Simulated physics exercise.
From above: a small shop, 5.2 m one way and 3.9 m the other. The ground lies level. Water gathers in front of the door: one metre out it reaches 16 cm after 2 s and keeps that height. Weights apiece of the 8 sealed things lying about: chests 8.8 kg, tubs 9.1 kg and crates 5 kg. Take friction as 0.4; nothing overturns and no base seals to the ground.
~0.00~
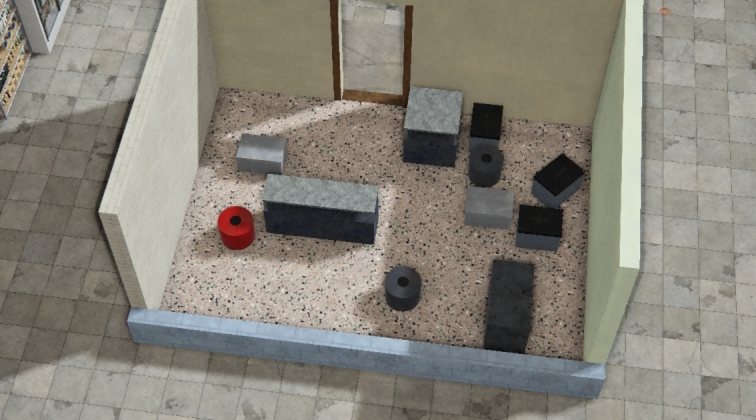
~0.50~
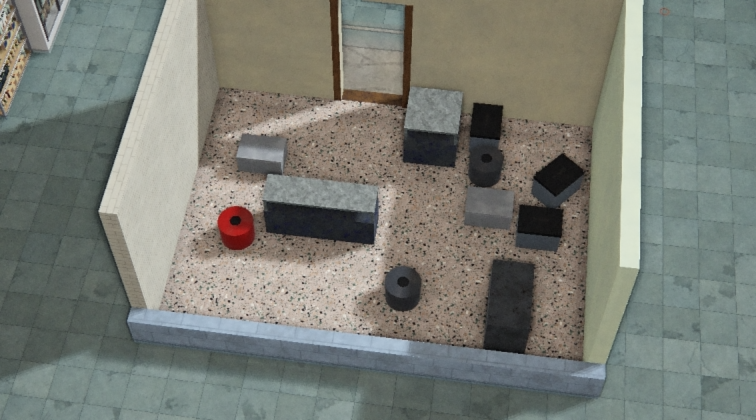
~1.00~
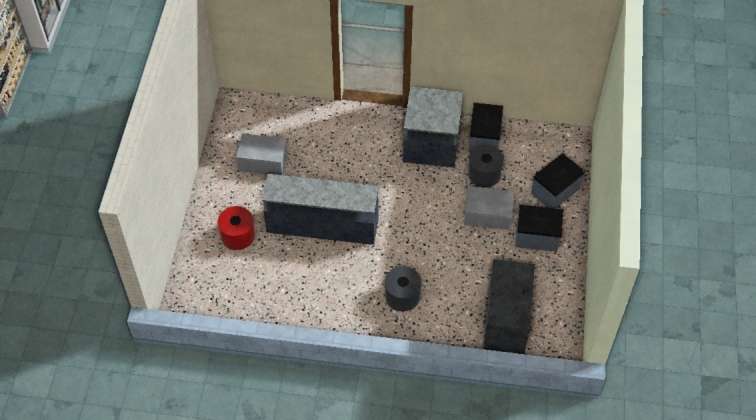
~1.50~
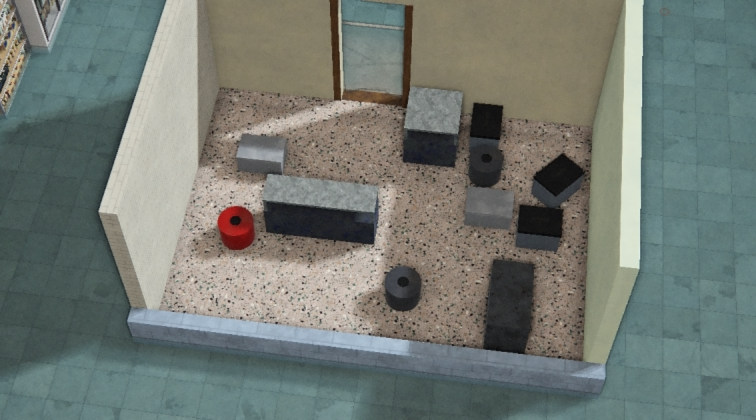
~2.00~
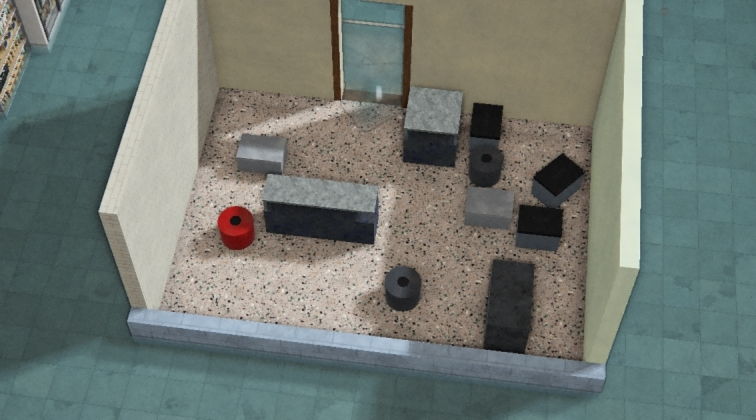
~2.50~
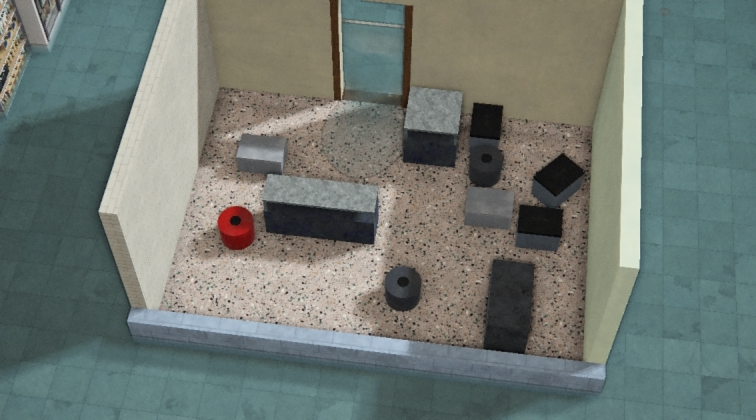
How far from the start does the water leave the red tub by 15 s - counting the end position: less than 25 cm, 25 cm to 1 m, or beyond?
The red tub barely shifts.
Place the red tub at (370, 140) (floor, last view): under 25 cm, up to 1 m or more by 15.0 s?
It gets carried off.
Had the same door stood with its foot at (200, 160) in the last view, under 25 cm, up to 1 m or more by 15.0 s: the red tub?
In that case the red tub stays put.
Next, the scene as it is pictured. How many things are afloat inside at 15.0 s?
I count 4.
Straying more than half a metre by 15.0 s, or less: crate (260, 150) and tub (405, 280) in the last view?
In turn: Over, less.
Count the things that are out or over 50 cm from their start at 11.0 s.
I count 1.
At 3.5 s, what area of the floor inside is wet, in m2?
Roughly 4.0 m2.
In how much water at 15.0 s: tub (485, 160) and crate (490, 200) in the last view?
About 4 and 4 cm.
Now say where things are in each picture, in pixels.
In the first picture, the red tub at (235, 221), on the bottom; 0.0 m2 under water; 0 of 8 have shifted.
In the second picture, the red tub at (235, 221) rests on the ground; water covers 0.0 m2; 0 of 8 have shifted.
In the third picture, the red tub at (235, 221) rests on the ground; water covers 0.0 m2; 0 of 8 have shifted.
In the fourth picture, the red tub at (235, 221), on the bottom; water covers 0.0 m2; 0 of 8 have shifted.
In the fifth picture, the red tub at (235, 221) rests on the ground; 0.2 m2 under water; 0 of 8 have shifted.
In the sixth picture, the red tub at (235, 221) rests on the ground; 1.1 m2 under water; 0 of 8 have shifted.
After 3.5 s the red tub is near (235, 221), 0.0 m from its start, aground; 0 afloat.
After 6.8 s the red tub is near (235, 221), 0.0 m from its start, aground; 1 afloat.
After 11.0 s the red tub is near (235, 221), 0.0 m from its start, aground; 2 afloat.
After 15.0 s the red tub is near (235, 221), 0.0 m from its start, aground; 4 afloat.
